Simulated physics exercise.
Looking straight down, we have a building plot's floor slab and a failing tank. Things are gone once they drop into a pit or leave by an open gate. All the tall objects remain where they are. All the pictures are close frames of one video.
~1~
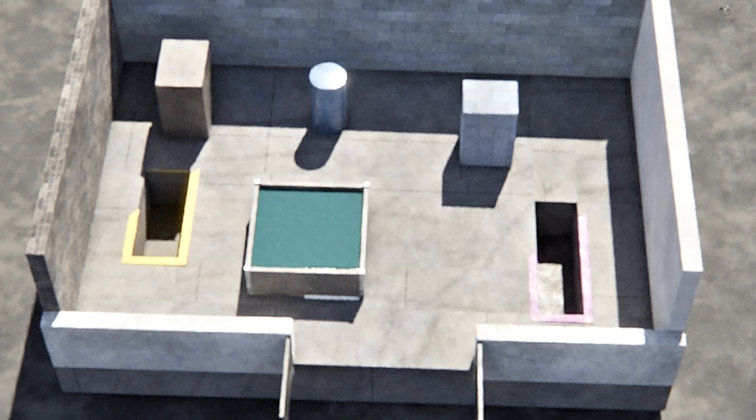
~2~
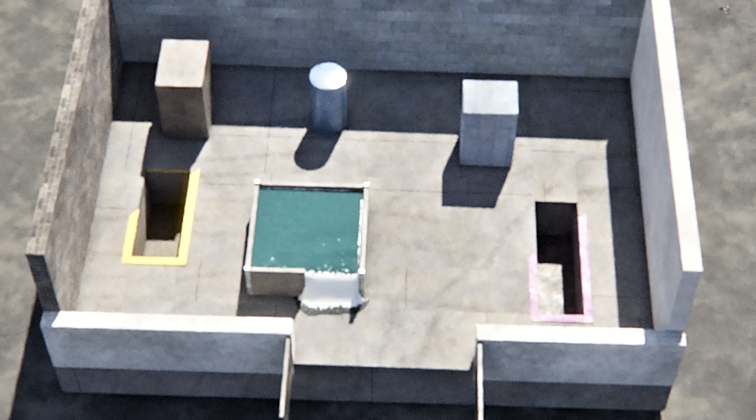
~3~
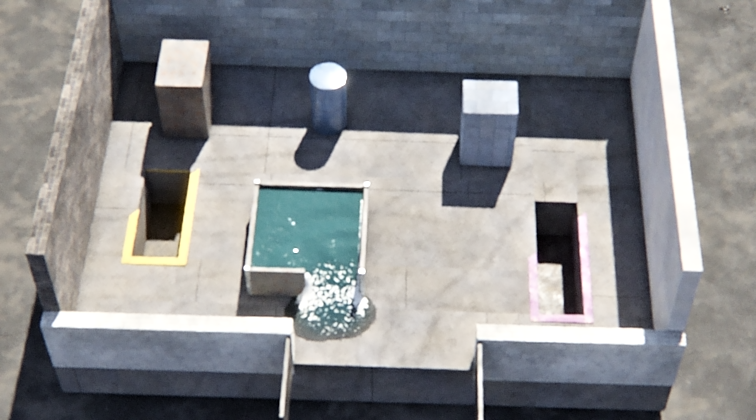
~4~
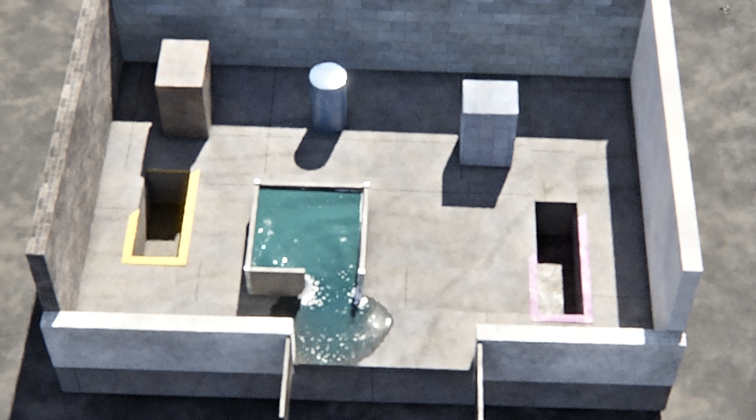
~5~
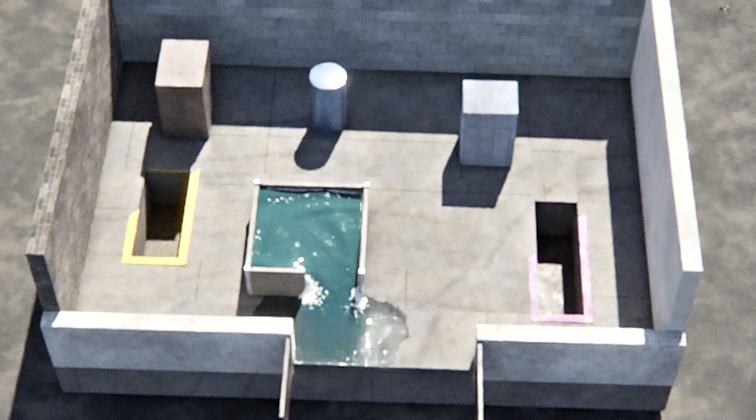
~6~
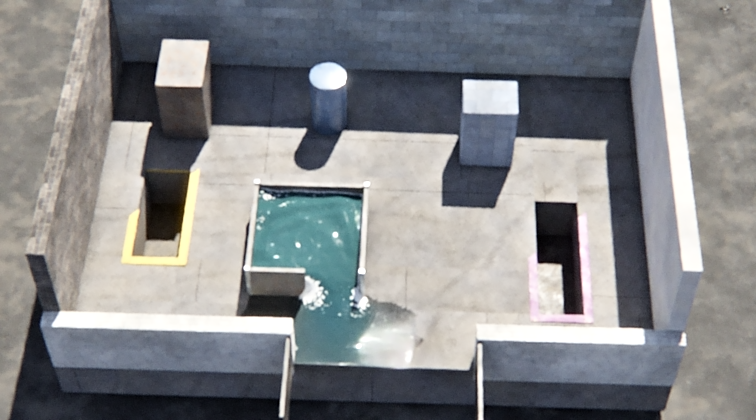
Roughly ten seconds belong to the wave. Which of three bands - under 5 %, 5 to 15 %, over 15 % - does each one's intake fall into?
Outcome: The gate goes higher than fifteen per cent, the yellow pit stays lower than five per cent, the purple pit stays lower than five per cent.
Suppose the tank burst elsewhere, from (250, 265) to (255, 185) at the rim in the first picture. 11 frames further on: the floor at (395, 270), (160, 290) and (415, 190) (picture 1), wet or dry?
First spot spared, second spot submerged, third spot spared.
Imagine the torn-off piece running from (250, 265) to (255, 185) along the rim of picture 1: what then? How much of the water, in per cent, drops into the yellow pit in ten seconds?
Yellow: 65 %.
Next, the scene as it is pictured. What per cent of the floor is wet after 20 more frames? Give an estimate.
It should be close to 10 %.
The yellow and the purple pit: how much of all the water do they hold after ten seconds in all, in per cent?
Near 2 in a hundred, followed by near 0 in a hundred.
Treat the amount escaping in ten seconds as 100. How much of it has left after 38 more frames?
I'd estimate some 85 per cent.
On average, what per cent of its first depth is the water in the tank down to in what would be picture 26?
That would be roughly 36 per cent.
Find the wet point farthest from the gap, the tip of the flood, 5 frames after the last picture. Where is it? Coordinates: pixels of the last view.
Roughly at (161, 343).
A moment on, water covers 10 % of the floor; the gate 18 %, the yellow pit 0 %, the purple pit 0 %.
Next, water covers 10 % of the floor; the gate 34 %, the yellow pit 0 %, the purple pit 0 %.
Then, water covers 10 % of the floor; the gate 50 %, the yellow pit 0 %, the purple pit 0 %.
Later, water covers 10 % of the floor; the gate 67 %, the yellow pit 0 %, the purple pit 0 %.
In the end, water covers 10 % of the floor; the gate 79 %, the yellow pit 1 %, the purple pit 0 %.
